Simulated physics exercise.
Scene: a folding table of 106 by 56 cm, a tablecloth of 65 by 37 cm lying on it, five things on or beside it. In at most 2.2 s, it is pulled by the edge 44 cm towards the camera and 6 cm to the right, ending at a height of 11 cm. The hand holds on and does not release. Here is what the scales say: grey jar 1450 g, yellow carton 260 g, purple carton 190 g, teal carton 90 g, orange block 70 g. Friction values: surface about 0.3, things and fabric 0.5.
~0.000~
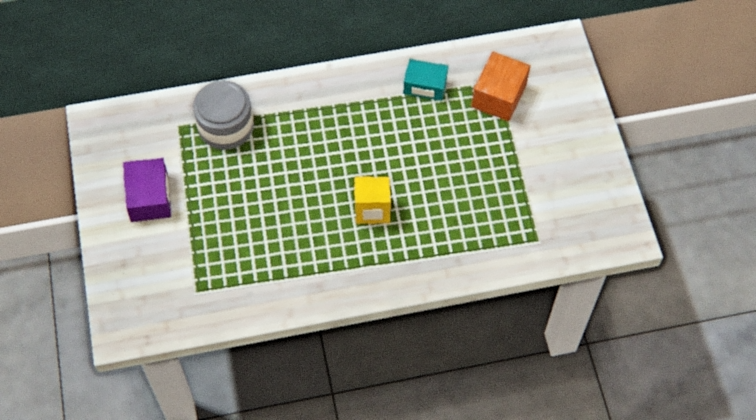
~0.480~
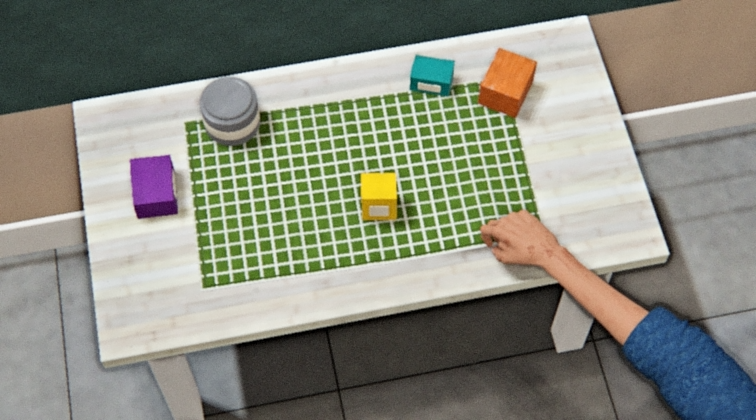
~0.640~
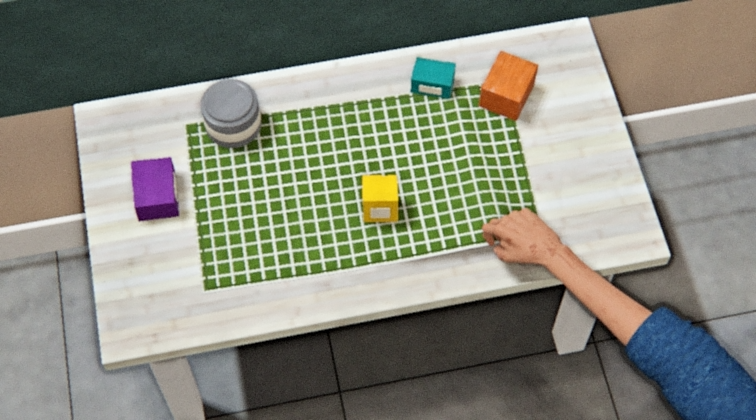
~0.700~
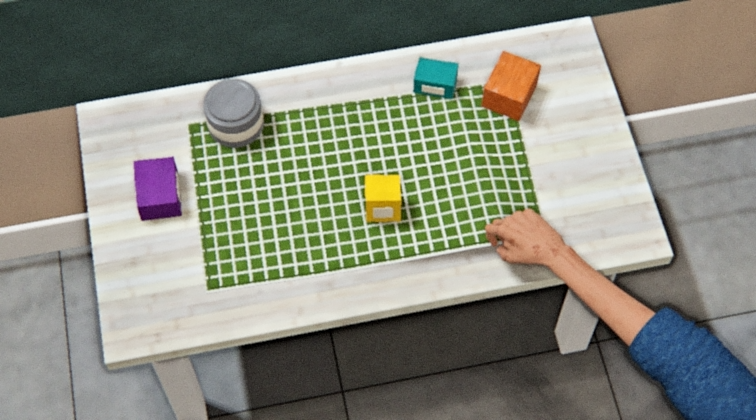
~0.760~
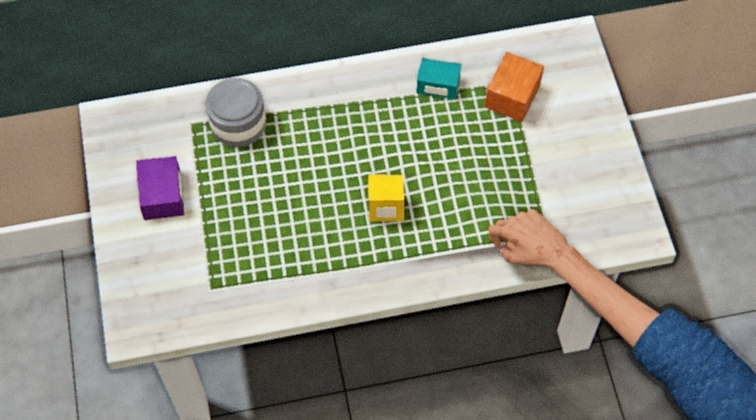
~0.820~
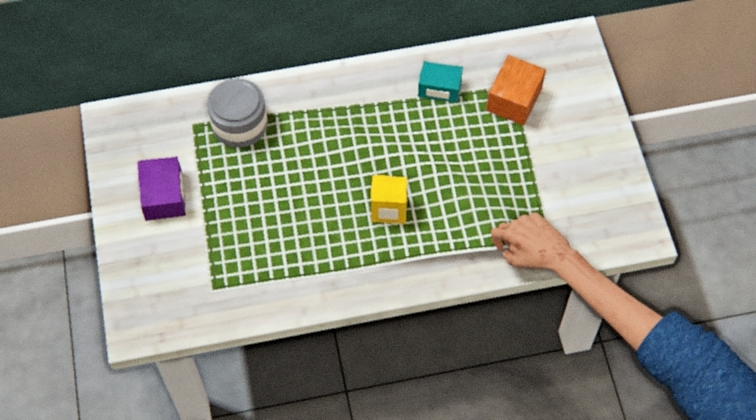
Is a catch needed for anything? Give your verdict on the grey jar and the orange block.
Grey jar - no catch needed; orange block - catch needed.
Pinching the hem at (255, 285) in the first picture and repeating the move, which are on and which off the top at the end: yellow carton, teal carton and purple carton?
Outcome: Yellow carton leaves the top; teal carton keeps its place; purple carton keeps its place.
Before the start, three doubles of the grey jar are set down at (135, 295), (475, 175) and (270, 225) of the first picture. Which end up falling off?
In order: Holds on; comes off; comes off.
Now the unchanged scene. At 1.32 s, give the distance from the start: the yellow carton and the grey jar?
For the yellow carton it's around 10 cm, and for the grey jar around 6 cm.
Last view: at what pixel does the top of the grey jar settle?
It stops around pixel (389, 213).
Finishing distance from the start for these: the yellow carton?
As for the yellow carton, it finishes off the top.
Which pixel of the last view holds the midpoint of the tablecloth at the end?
Close to (493, 342) in pixels.
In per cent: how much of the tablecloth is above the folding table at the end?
Some 20 in a hundred.
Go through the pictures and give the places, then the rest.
The first picture shows grey jar (221, 101); orange block (502, 76); tablecloth corners (195, 296) (176, 126) (541, 244).
The second picture shows tablecloth corners (201, 292) (183, 122); grip (491, 245).
The third picture shows tablecloth corners (203, 294) (184, 124); grip (493, 244).
The fourth picture shows tablecloth corners (206, 294) (186, 124); grip (496, 244).
The fifth picture shows tablecloth corners (209, 293) (189, 123); grip (500, 245).
The sixth picture shows grey jar (235, 99); orange block (518, 80); tablecloth corners (211, 293) (190, 124); grip (502, 248).
At 1.3 s, 95 % of the tablecloth is still over the top; orange block 12 cm off its start, grey jar 6 cm off its start, teal carton 11 cm off its start.
At 1.8 s, 70 % of the tablecloth is still over the top; orange block 27 cm off its start, grey jar 19 cm off its start, yellow carton 23 cm off its start.
At 2.3 s, 35 % of the tablecloth is still over the top; orange block 41 cm off its start at (580, 259), grey jar 33 cm off its start at (370, 193), yellow carton over the edge.
At 2.8 s, 20 % of the tablecloth is still over the top; orange block over the edge, grey jar 38 cm off its start, yellow carton over the edge.
At 4.4 s, 20 % of the tablecloth is still over the top; orange block over the edge, grey jar 38 cm off its start at (389, 213), yellow carton over the edge, teal carton 16 cm off its start at (478, 133).
